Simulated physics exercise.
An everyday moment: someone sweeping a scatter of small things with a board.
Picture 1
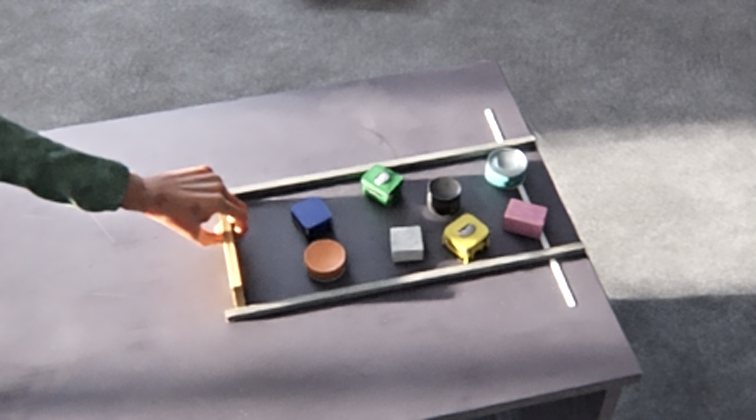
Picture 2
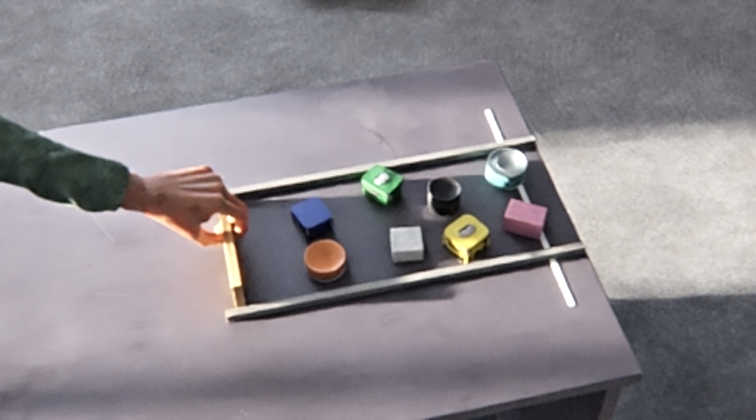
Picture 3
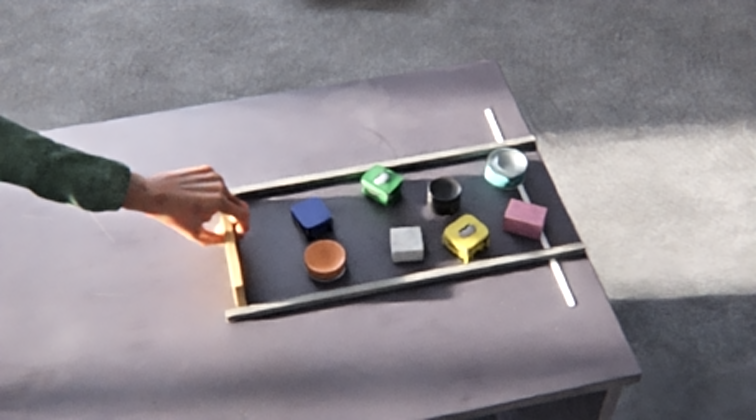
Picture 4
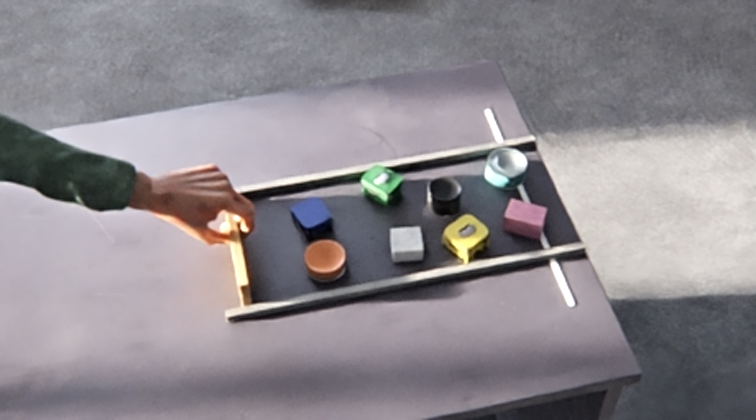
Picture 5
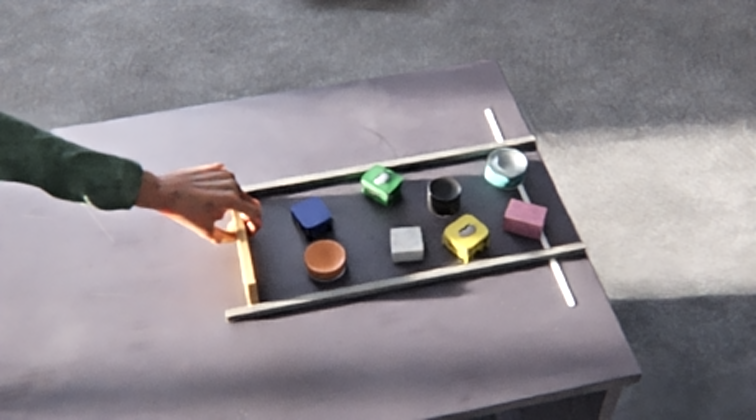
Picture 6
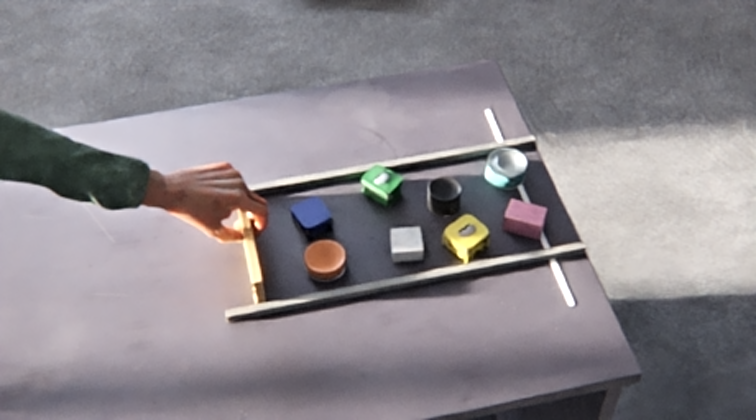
A hand in a dark green sleeve grips a wooden board at the left of a dark, railed strip on a grey table, seen from above at an angle. Blue and orange items lie nearest it, green, white, black and yellow ones midway, turquoise and pink ones at right by a pale strip. The hand slides the board slightly rightward, while the objects and camera stay still.
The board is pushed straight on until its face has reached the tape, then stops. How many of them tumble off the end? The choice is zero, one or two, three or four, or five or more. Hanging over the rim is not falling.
Here the number that fall off is five or more.
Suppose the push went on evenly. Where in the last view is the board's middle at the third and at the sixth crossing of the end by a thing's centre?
At (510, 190) for the third, at (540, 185) for the sixth.
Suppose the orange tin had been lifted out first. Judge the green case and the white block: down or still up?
The green case is kept; the white block is kept.
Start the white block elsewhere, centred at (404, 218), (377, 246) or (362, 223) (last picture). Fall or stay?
In that order, it drops off; goes over; falls.
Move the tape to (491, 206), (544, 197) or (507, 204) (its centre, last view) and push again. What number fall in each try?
Down on the floor: 2, 6 and 2.
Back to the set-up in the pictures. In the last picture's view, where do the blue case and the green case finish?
First (536, 182), then (525, 150).
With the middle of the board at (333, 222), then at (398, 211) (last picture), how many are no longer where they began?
First 2, then 6.
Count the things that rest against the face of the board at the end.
It touches 3.
Soon after, none off yet; turquoise pot at rest near (506, 169); pink block at rest near (525, 219); yellow case moving near (469, 238).
At rest, the number that fall off is five or more; fallen, white block, black tub, yellow case, pink block and turquoise pot.
